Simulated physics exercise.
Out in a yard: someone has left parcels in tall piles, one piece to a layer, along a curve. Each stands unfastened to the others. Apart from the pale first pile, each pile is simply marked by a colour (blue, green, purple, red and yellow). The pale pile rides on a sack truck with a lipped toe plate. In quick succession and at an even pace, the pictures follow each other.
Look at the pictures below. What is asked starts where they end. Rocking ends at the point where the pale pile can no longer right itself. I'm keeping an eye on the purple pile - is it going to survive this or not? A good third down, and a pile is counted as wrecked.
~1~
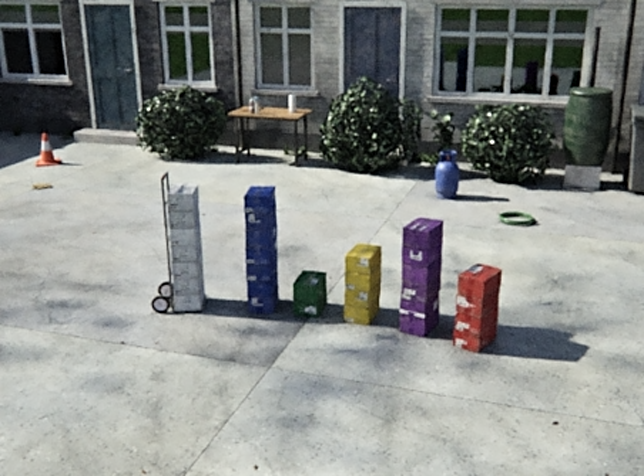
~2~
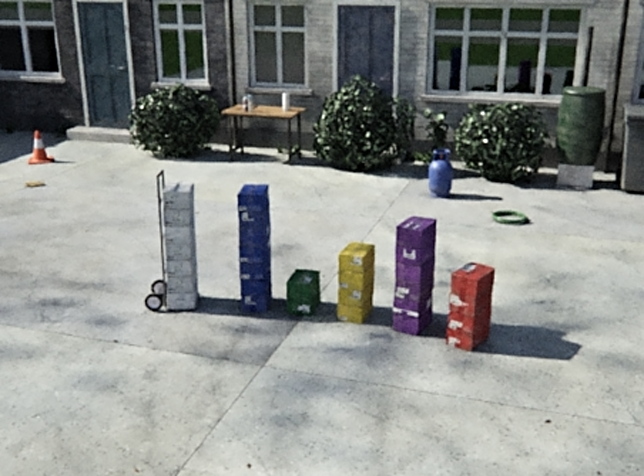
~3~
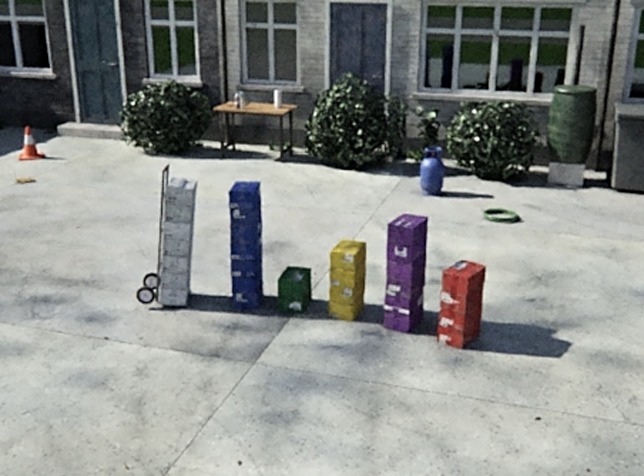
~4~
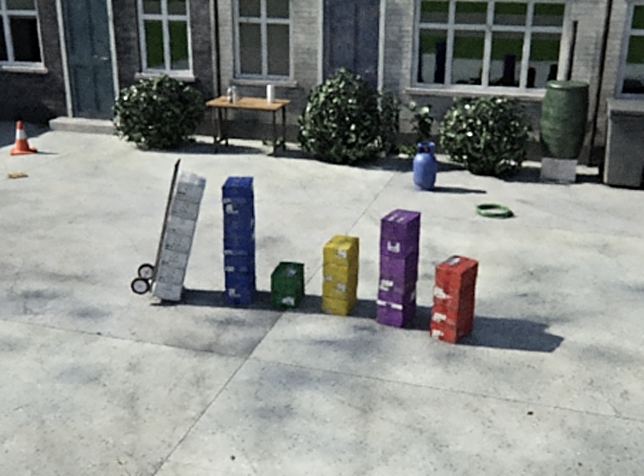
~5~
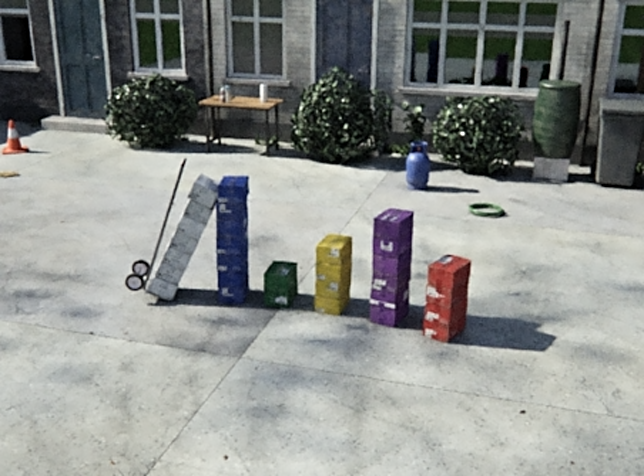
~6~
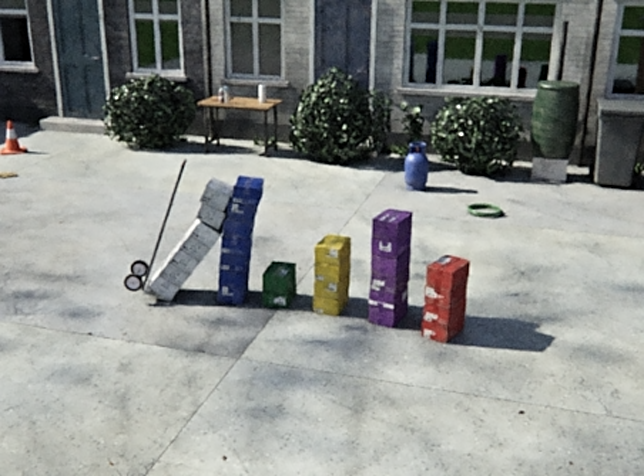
I'd say it will make it.
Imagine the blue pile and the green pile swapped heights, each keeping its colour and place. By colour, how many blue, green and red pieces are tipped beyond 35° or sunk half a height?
It comes to blue 0, then green 0, then red 0.
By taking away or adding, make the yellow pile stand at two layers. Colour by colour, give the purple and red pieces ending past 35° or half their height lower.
Colour by colour, the counts come to purple 0 and red 0.
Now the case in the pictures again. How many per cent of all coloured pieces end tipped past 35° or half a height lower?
30 in a hundred, roughly.
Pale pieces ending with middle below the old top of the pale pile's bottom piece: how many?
It comes to 3.
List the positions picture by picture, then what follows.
In the first picture (each place is the centre of the face we see best; the camera pans a little), truck frame (164, 206) level; top purple parcel (415, 239); top blue parcel (257, 205); the others all in place.
Truck frame (159, 204) rocked barely; top purple parcel (408, 238), in the second picture.
Truck frame (162, 198) rocked a little, top of the pale pile leaning a little; top purple parcel (400, 235); the others all in place, in the third picture.
Truck frame (171, 192) rocked a little, top of the pale pile leaning a little; top purple parcel (393, 230); the others all in place, in the fourth picture.
Truck frame (174, 192) rocked clearly, top of the pale pile leaning clearly; top purple parcel (386, 230); top blue parcel (231, 195) moved a little; one has shifted, in the fifth picture.
Truck frame (174, 192) rocked clearly, top of the pale pile leaning clearly; top purple parcel (384, 230); top blue parcel (246, 196) tilted a little; 7 have shifted, in the sixth picture.
Just after the last frame, 7 of the pale pile down; none of the 6 purple parcels down (0 of 23 in all colours); top purple parcel unmoved; top blue parcel tilted clearly, a little lower.
A moment on, 7 of the pale pile down; none of the 6 purple parcels down (7 of 23 in all colours); top purple parcel unmoved; top blue parcel on its side.
When it is over, 7 of the pale pile down; none of the 6 purple parcels down (7 of 23 in all colours); top purple parcel unmoved; top green parcel moved half its height. In pixels of the last frame, middles, top purple parcel near (392, 224), top green parcel near (287, 277).
